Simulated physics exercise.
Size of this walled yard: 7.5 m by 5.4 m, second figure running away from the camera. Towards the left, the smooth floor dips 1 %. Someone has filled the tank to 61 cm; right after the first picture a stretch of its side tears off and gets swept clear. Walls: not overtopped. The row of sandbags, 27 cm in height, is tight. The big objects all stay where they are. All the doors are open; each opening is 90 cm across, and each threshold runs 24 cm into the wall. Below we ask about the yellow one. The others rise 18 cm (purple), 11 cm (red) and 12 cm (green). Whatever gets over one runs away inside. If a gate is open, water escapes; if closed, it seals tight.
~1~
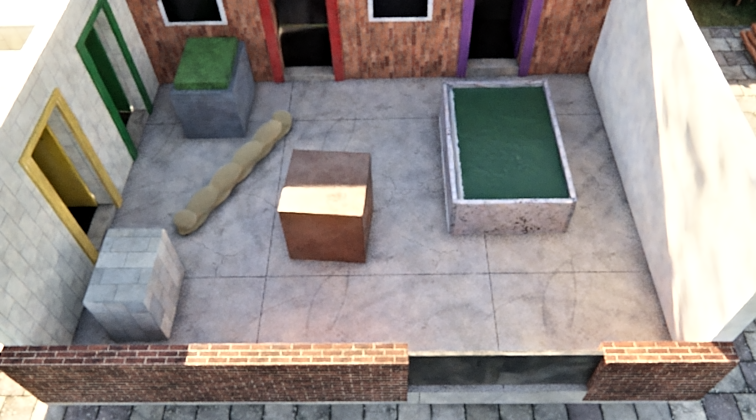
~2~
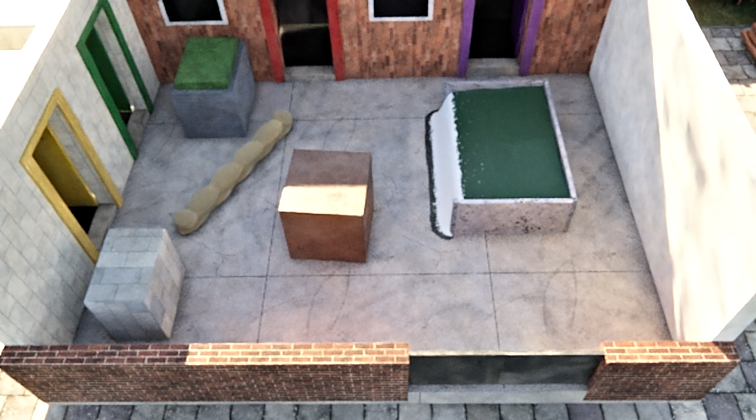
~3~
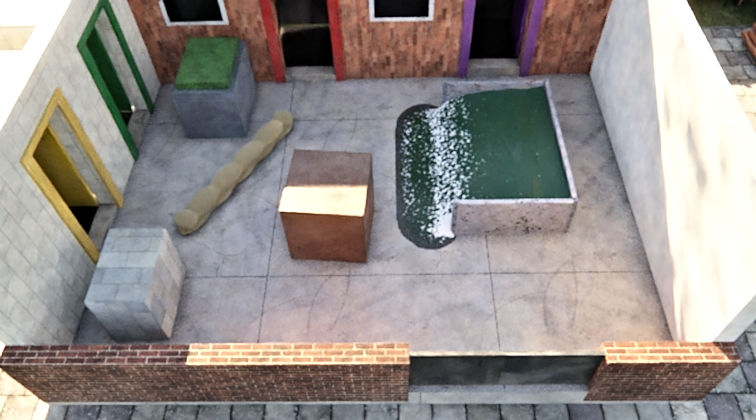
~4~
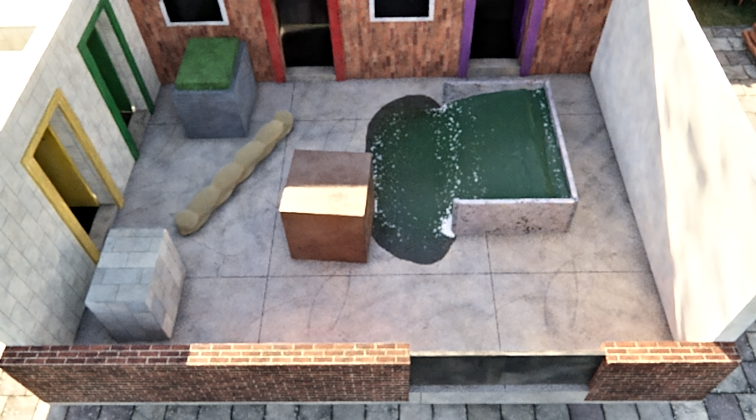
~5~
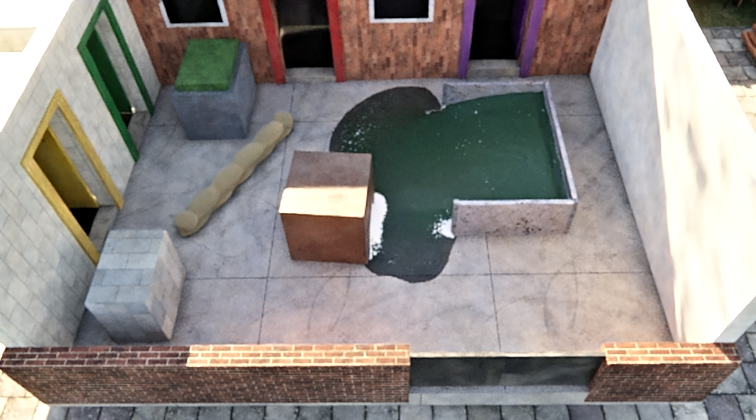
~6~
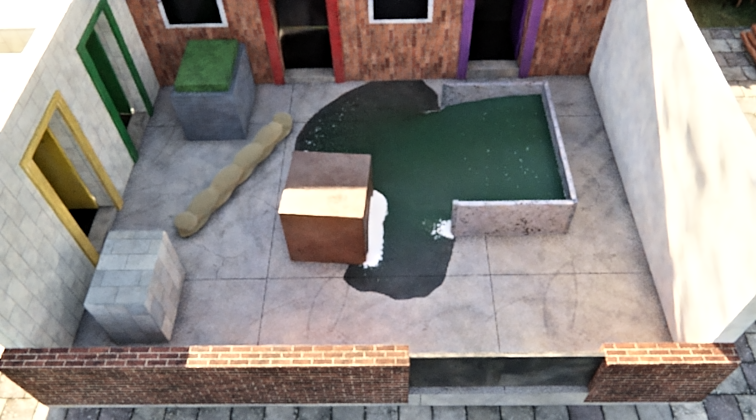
Dark green water pours from the tank's open left side and spreads around a brown block.
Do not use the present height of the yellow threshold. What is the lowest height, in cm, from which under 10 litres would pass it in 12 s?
10.5 cm.
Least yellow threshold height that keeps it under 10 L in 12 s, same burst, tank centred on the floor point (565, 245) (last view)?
Some 9.5 cm.
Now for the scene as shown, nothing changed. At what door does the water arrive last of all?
The purple door.
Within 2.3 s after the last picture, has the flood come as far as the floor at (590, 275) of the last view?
At that moment it's not yet touched.
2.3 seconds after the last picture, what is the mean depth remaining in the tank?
It averages close to 9 centimetres.
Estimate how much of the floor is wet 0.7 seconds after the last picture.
30 %.
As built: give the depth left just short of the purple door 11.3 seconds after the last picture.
5.5 cm.
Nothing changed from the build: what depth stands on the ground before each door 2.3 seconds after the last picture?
Centimetres: Yellow = 10, purple = 0, red = 23, green = 9.
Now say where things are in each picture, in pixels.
The tank at (503, 141) is whole and still, 61 cm deep; the yellow door at (80, 188) is dry, in the first frame.
The gap is at (449, 161), the front 0.3 m out at (435, 220); the back of the tank holds 61 cm, in the second frame.
The gap is at (450, 162), the front 0.7 m out at (402, 217); the back of the tank holds 59 cm, in the third frame.
The front is at a hidden place, 1.2 m from the gap at (450, 163); 3.2 m2 of floor is wet, 53 cm left at the back, in the fourth frame.
Water pours out at (450, 164) and has run 1.8 m, to a hidden place; about 9 cm deep outside, 52 cm at the back, in the fifth frame.
The front is at a hidden place, 2.3 m from the gap at (449, 165); 6.3 m2 of floor is wet, 48 cm left at the back; the yellow door at (81, 191), 5.1 m from the gap, is still 2.7 m from the nearest water, in the sixth frame.
Then, 0.7 s after the last picture water covers 30 % of the floor, deepest (41 cm) near (271, 158); it has not reached the yellow door.
Then, 2.3 s after the last picture water covers 60 % of the floor, deepest (26 cm) near (178, 377); 10 cm at the yellow door, 0 litres in over its 11 cm threshold.
Then, 11.3 s after the last picture water covers 95 % of the floor, deepest (12 cm) near (190, 213); 10 cm at the yellow door, 6 litres in over its 11 cm threshold.
At the yellow door as built, the water peaked near 13 cm, 4.5 s after the last picture.
With a threshold of 9.5 cm, 17 litres would have come in within the 12 s; with 12.5 cm, 2 litres. So under 10 litres takes about 10.5 cm.
